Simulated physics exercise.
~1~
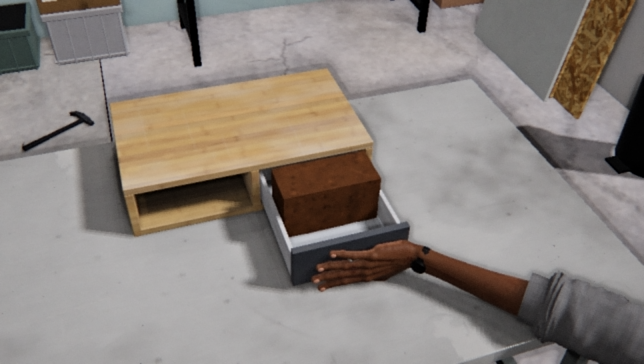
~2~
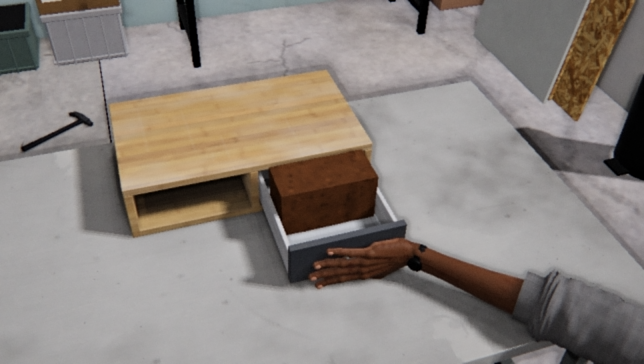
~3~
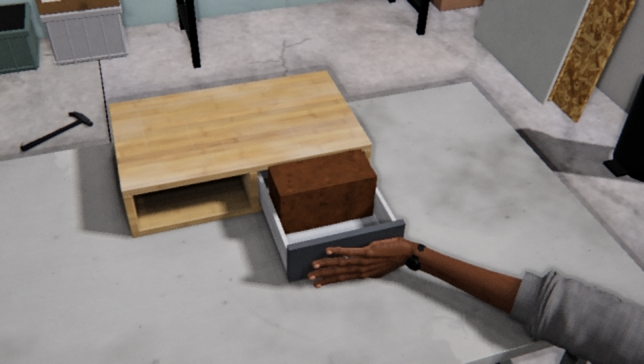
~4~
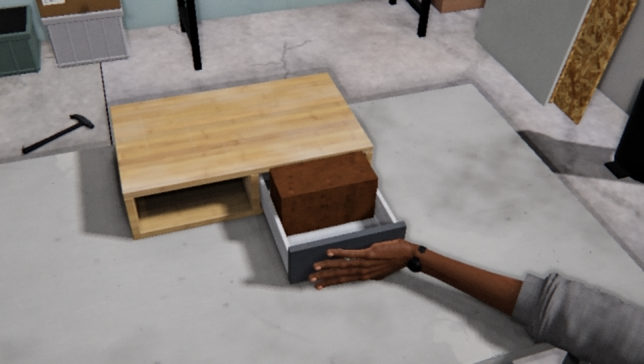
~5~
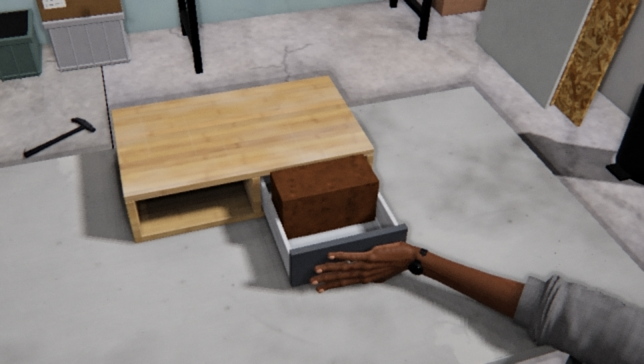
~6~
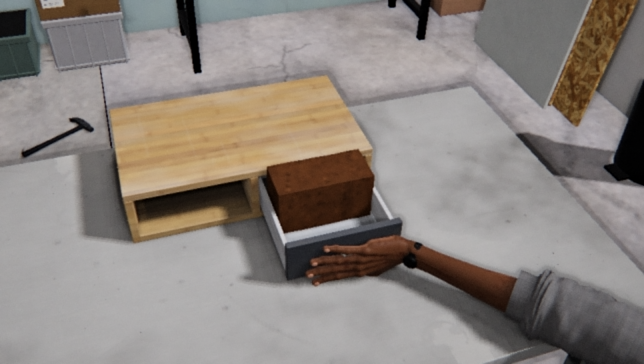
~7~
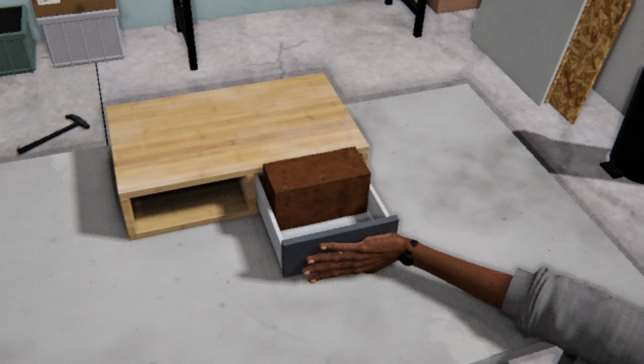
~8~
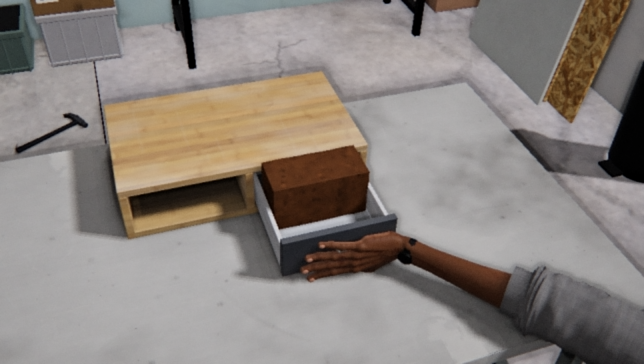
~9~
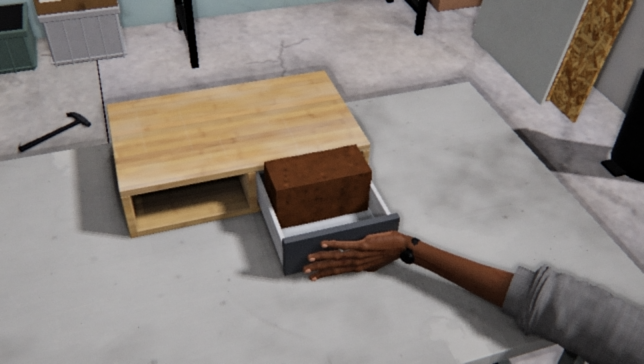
A hand pushes a drawer holding a brown brick slightly inward, but it stays ajar.
